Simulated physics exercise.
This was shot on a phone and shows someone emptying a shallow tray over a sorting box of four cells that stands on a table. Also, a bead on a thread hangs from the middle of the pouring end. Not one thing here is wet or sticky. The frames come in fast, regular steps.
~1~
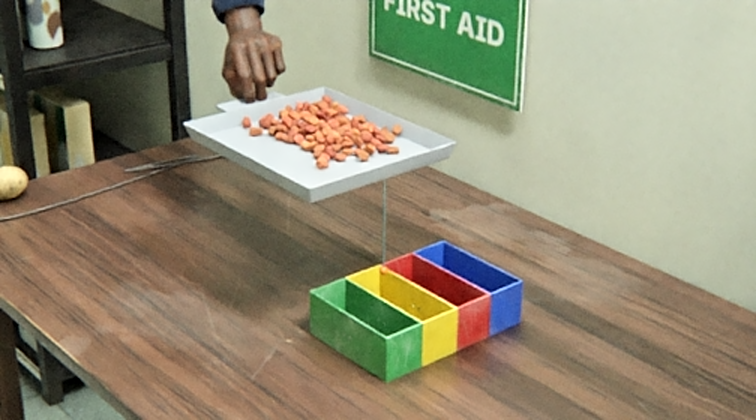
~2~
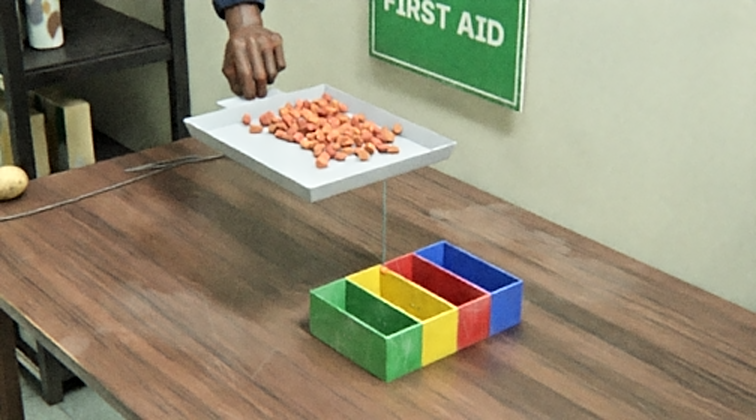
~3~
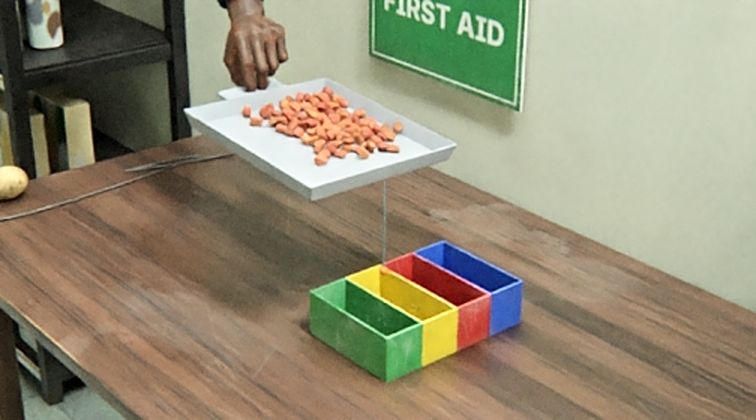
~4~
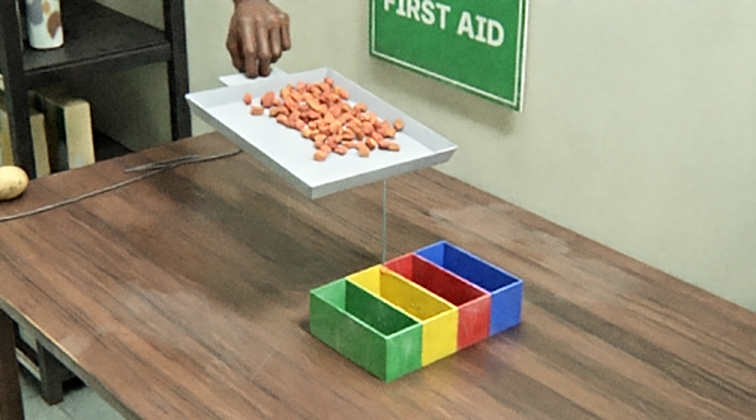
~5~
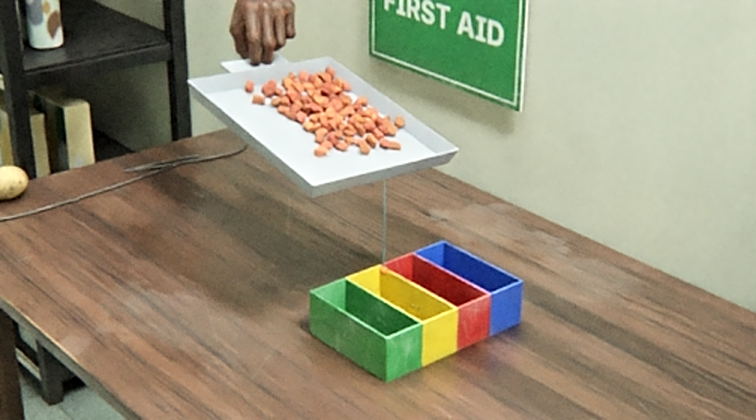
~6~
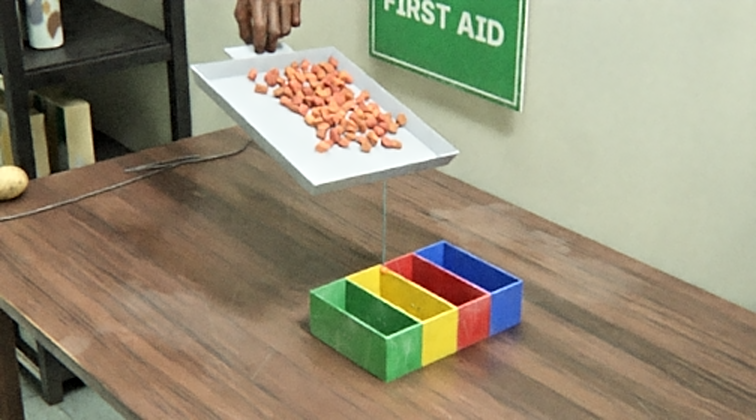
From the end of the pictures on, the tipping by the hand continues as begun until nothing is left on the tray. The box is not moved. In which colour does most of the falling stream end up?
Most of the stream ends up in the blue cell.
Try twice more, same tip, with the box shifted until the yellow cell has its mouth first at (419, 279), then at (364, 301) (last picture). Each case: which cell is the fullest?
The first time it is the red one, and the second time it is the cell in blue.
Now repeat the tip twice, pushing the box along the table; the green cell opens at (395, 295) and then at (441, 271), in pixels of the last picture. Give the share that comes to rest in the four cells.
In order: 100 percent, then 80 percent.
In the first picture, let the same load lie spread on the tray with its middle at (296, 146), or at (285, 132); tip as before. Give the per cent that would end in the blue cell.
Close to 40 and close to 50 per cent.
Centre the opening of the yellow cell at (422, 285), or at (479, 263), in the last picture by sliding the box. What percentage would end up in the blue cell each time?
First 20 per cent, second 0 per cent.
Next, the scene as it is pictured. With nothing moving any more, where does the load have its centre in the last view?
It settles centred around (465, 306).
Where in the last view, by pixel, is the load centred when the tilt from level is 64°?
Load centre: Approx. (425, 158).
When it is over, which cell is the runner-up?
The cell in red.
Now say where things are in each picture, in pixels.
Corners of the pouring end near (311, 185) and (449, 142), level; middle of the load near (324, 127), bits of crushed brick; bead on its thread near (384, 271); green cell near (404, 348); yellow cell near (439, 333); red cell near (473, 318); blue cell near (506, 304), in the first frame.
Corners of the pouring end near (311, 185) and (449, 142), level; middle of the load near (324, 125), in the second frame.
Corners of the pouring end near (312, 184) and (449, 144), tipped barely, lowest at the right corner; middle of the load near (325, 120), in the third frame.
Corners of the pouring end near (313, 182) and (450, 146), tipped a little, lowest at the right corner; middle of the load near (326, 113), in the fourth frame.
Corners of the pouring end near (315, 181) and (451, 148), tipped a little, lowest at the right corner; middle of the load near (327, 106), in the fifth frame.
Corners of the pouring end near (316, 180) and (452, 150), tipped clearly, lowest at the right corner; middle of the load near (329, 99); green cell near (404, 348); yellow cell near (439, 333); red cell near (473, 318); blue cell near (506, 304), in the sixth frame.
Shortly afterwards, tray tipped steeply; the bulk on the tray; only a few in the red cell; only a few in the blue cell; near a quarter falling or outside the box.
Next, tray tipped past a quarter turn; only a few on the tray; near half in the blue cell; near a quarter in the red cell; only a few in the yellow cell; only a few in the green cell; a little falling or outside the box.
Some moments later, tray tipped past a quarter turn; near two thirds in the blue cell; near a third in the red cell; a little in the yellow cell; only a few in the green cell; only a few falling or outside the box.
In the end, tray tipped past a quarter turn; near two thirds in the blue cell; near a third in the red cell; a little in the yellow cell; only a few in the green cell; only a few outside the box.
